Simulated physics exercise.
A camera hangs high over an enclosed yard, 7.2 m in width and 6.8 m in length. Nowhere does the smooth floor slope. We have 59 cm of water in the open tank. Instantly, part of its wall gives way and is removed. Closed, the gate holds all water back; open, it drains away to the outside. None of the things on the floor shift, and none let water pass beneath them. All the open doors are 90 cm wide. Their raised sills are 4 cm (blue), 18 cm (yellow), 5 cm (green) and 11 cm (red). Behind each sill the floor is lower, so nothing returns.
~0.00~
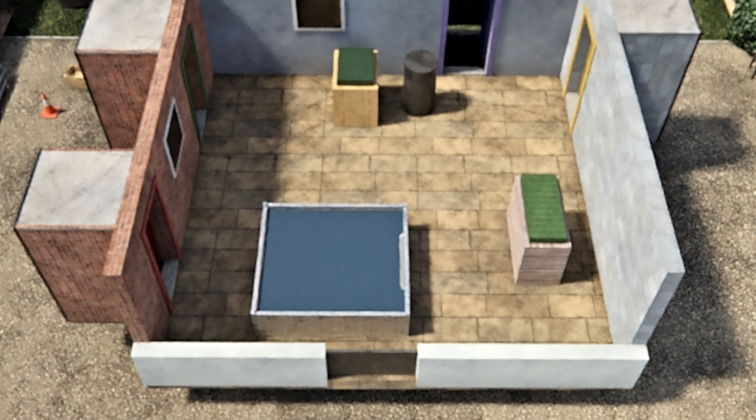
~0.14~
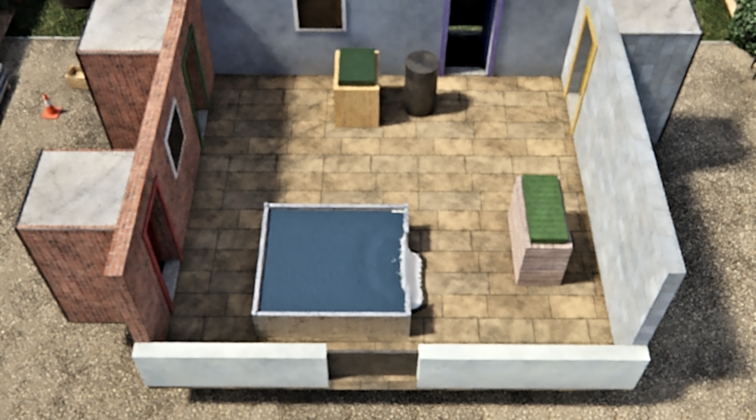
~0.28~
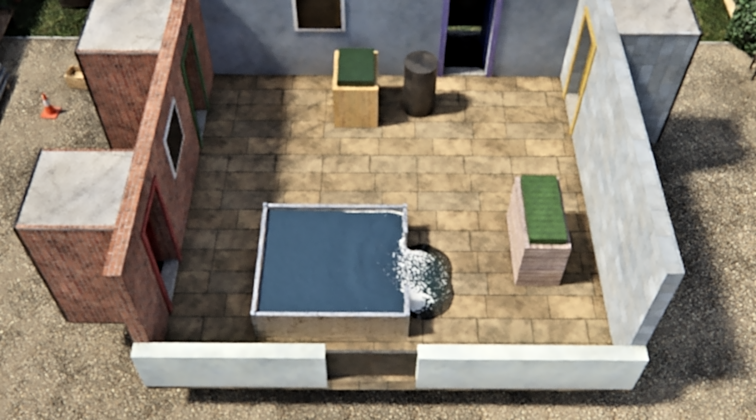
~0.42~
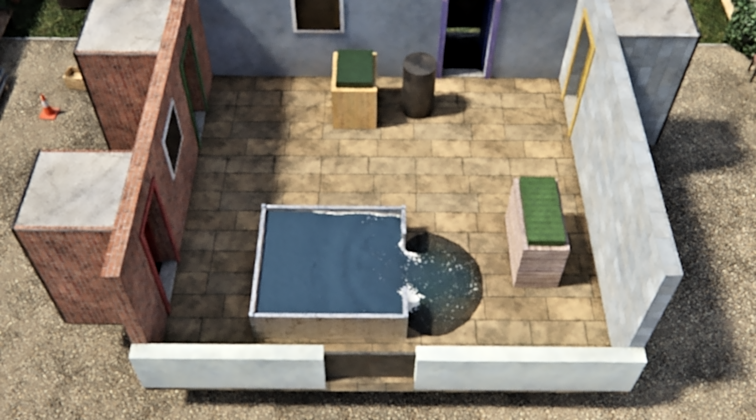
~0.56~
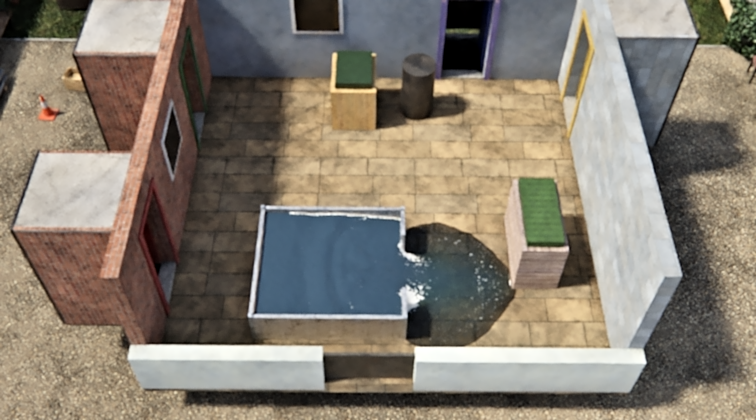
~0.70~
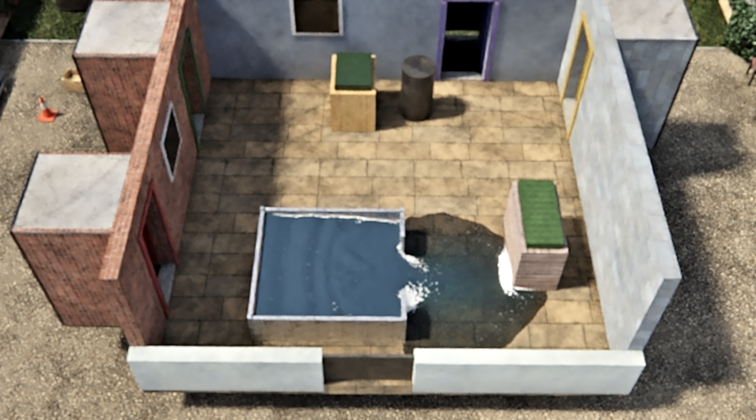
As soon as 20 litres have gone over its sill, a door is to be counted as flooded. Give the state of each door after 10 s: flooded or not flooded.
State after that time: Blue door flooded, yellow door not flooded, green door not flooded, red door not flooded.
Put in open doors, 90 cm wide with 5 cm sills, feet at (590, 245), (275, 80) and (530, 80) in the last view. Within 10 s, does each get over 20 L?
In turn: Over, below, over.
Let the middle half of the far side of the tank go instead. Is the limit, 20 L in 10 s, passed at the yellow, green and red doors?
The yellow door comes out less than that, the green door more than that and the red door less than that.
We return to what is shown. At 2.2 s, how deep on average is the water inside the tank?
The mean depth is around 37 cm.
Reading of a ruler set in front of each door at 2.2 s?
Depth readings (cm): Blue = 0; yellow = 0; green = 0; red = 0.
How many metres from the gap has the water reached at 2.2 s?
It comes to some 4.6 metres.
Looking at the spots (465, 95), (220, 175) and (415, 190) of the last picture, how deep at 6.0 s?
12, 0, 2 cm.
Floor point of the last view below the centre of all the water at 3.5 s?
Near (426, 269).
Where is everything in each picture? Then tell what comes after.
In the first picture, the open tank at (333, 259) is whole and still, 59 cm deep.
In the second picture, water pours out at (405, 273) and has run 0.6 m, to (415, 308); typically 8 cm deep outside, 59 cm at the open tank's back.
In the third picture, the front is at (442, 308), 0.8 m from the gap at (403, 274); 0.9 m2 of floor is under water; 59 cm left at the back of the open tank.
In the fourth picture, water pours out at (402, 276) and has run 1.3 m, to (477, 274); typically 7 cm deep outside, 59 cm at the open tank's back.
In the fifth picture, the front is at (510, 293), 1.9 m from the gap at (401, 277); 3.1 m2 of floor is under water; 59 cm left at the back of the open tank.
In the sixth picture, the front is at (541, 298), 2.4 m from the gap at (401, 278); 4.1 m2 of floor is under water; 59 cm left at the back of the open tank.
After 1.4 s water covers 20 % of the floor and is deepest (36 cm) near (406, 285); blue door not reached, yellow door not reached, green door not reached, red door not reached.
After 2.2 s water covers 30 % of the floor and is deepest (38 cm) near (577, 362); blue door not reached, yellow door not reached, green door not reached, red door not reached.
After 3.5 s water covers 50 % of the floor and is deepest (26 cm) near (612, 373); blue door 9 cm at the sill, 4 L in, yellow door 6 cm at the sill, 0 L in, green door not reached, red door not reached.
After 6.0 s water covers 60 % of the floor and is deepest (20 cm) near (601, 373); blue door 12 cm at the sill, 69 L in, yellow door 8 cm at the sill, 0 L in, green door not reached, red door not reached.
After 10.0 s water covers 90 % of the floor and is deepest (12 cm) near (610, 363); blue door 11 cm at the sill, 164 L in, yellow door 11 cm at the sill, 0 L in, green door 5 cm at the sill, 1 L in, red door 4 cm at the sill, 0 L in.
